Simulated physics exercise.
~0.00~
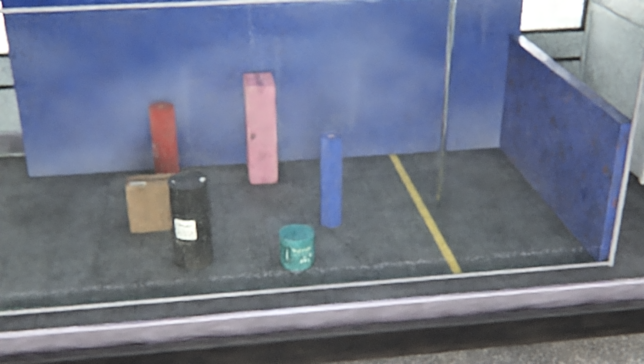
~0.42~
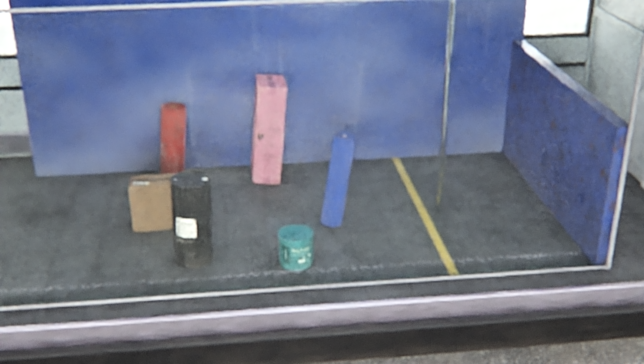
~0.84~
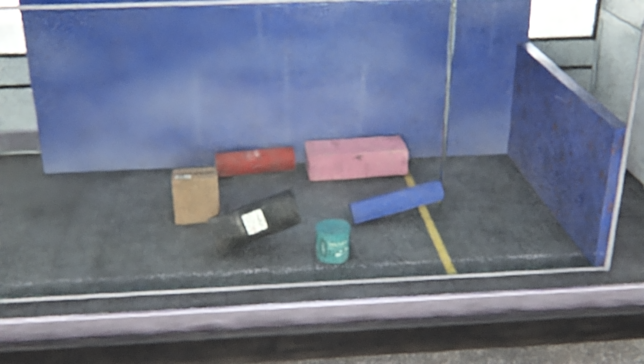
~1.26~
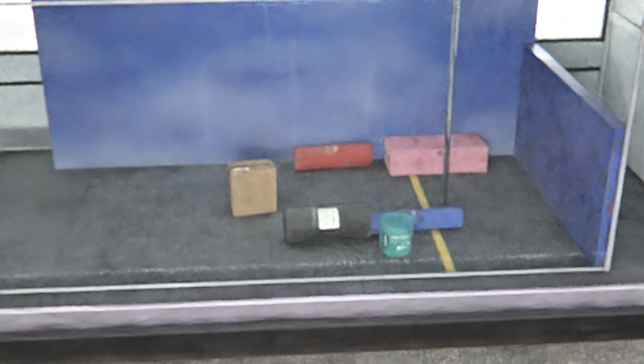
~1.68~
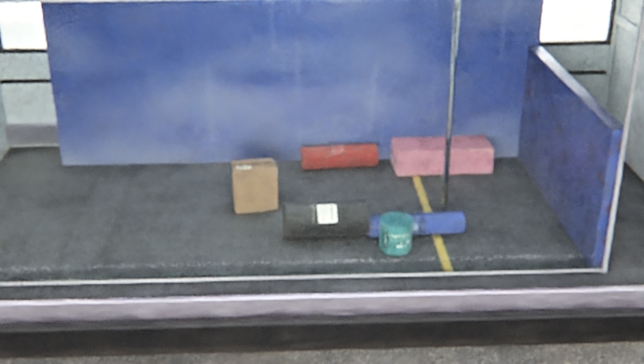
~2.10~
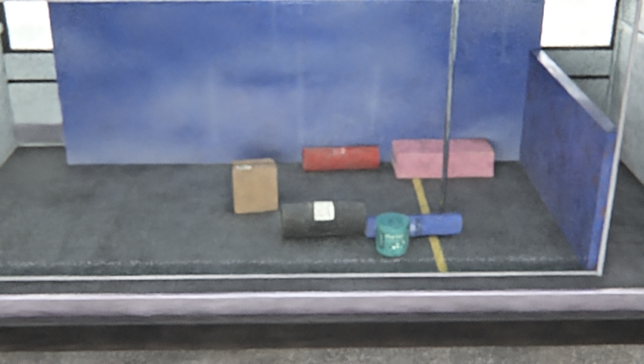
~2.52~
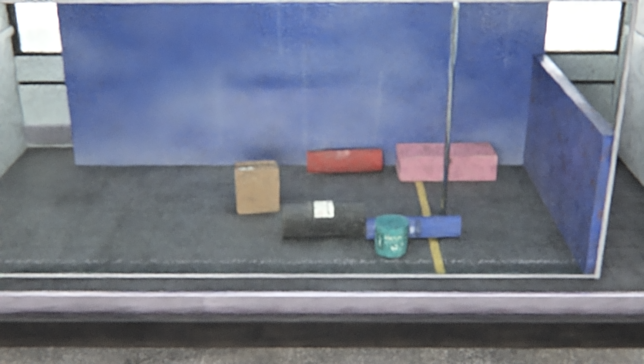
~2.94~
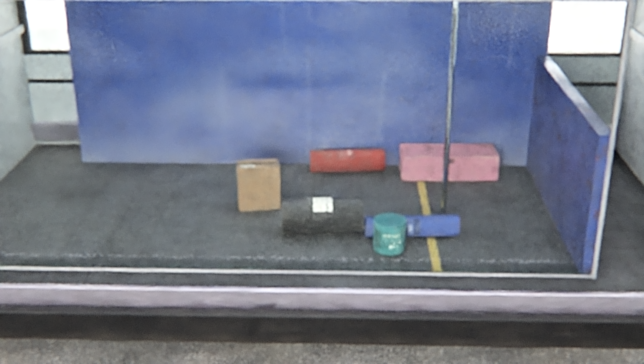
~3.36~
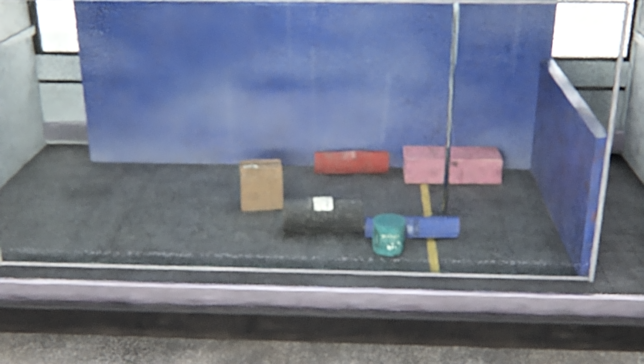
Upright blocks and rolls toppling and sliding right across a dark bay floor, the pink box ending beyond the yellow line.
